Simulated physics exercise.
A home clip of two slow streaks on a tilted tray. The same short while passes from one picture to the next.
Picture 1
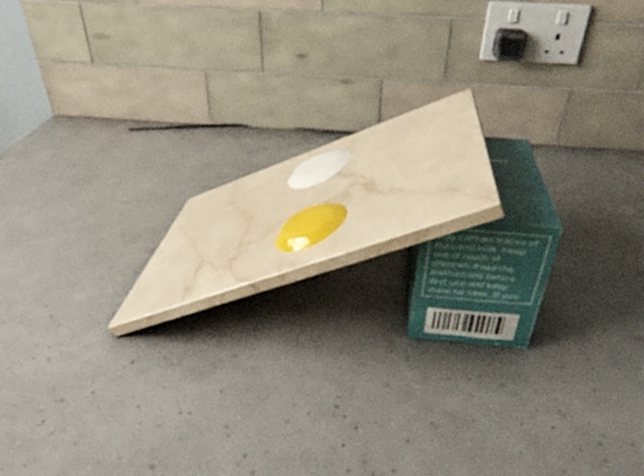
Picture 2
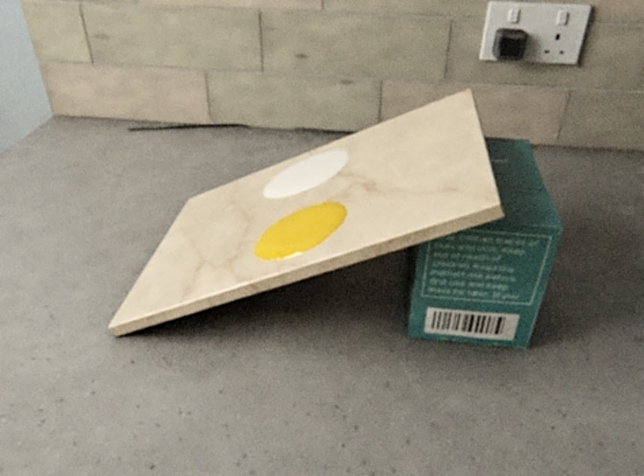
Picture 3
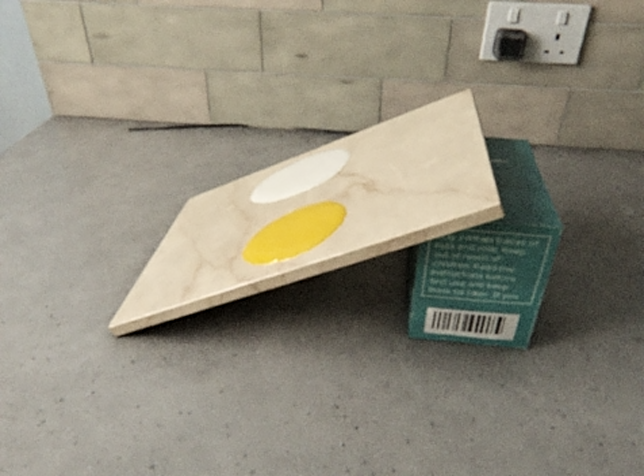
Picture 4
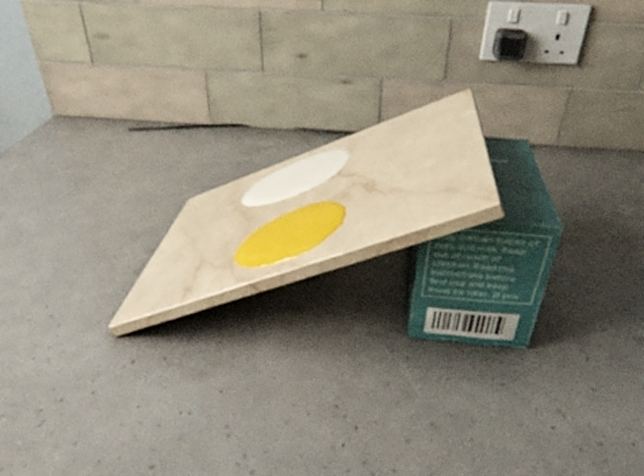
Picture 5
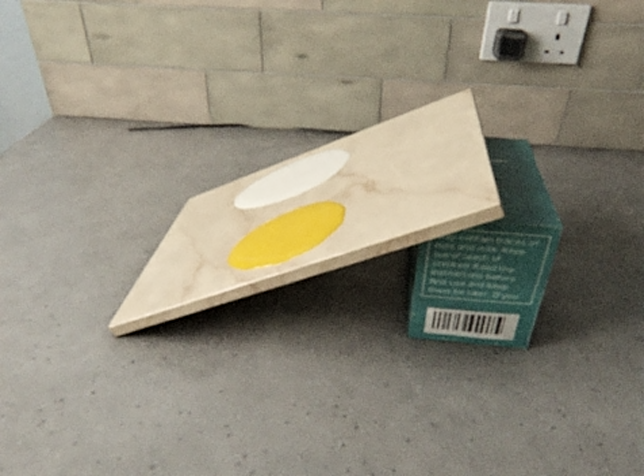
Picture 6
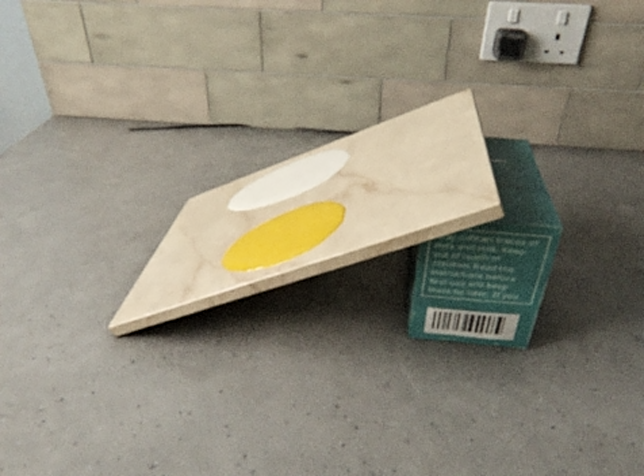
On a speckled grey worktop, seen from the front and slightly above by a still camera, a tiled wall with a socket stands behind. A pale marbled tray slopes down to the left, propped on a teal box, with a white patch of sauce above a glossy yellow one. Both patches stretch down the slope into long ovals, spreading quickly at first, then creeping more and more slowly.
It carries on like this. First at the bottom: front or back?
The farther one.
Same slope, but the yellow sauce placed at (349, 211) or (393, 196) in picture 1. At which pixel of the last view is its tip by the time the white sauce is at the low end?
One: (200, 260). Two: (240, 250).
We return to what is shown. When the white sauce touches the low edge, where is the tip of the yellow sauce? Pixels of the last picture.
Roughly at (175, 271).
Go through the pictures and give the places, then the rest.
The first picture shows tip of the yellow sauce half way down; tip of the white sauce (299, 174) half way down.
The second picture shows tip of the yellow sauce (265, 241) half way down; tip of the white sauce three quarters of the way down.
The third picture shows tip of the yellow sauce three quarters of the way down; tip of the white sauce (259, 190) three quarters of the way down.
The fourth picture shows tip of the yellow sauce (243, 248) three quarters of the way down; tip of the white sauce three quarters of the way down.
The fifth picture shows tip of the yellow sauce three quarters of the way down; tip of the white sauce (244, 195) three quarters of the way down.
The sixth picture shows tip of the yellow sauce (231, 252) three quarters of the way down; tip of the white sauce three quarters of the way down.
Soon after, the yellow sauce is three quarters of the way down; the white sauce is close to the edge.
In the end, the yellow sauce is close to the edge; the white sauce is at the low edge.
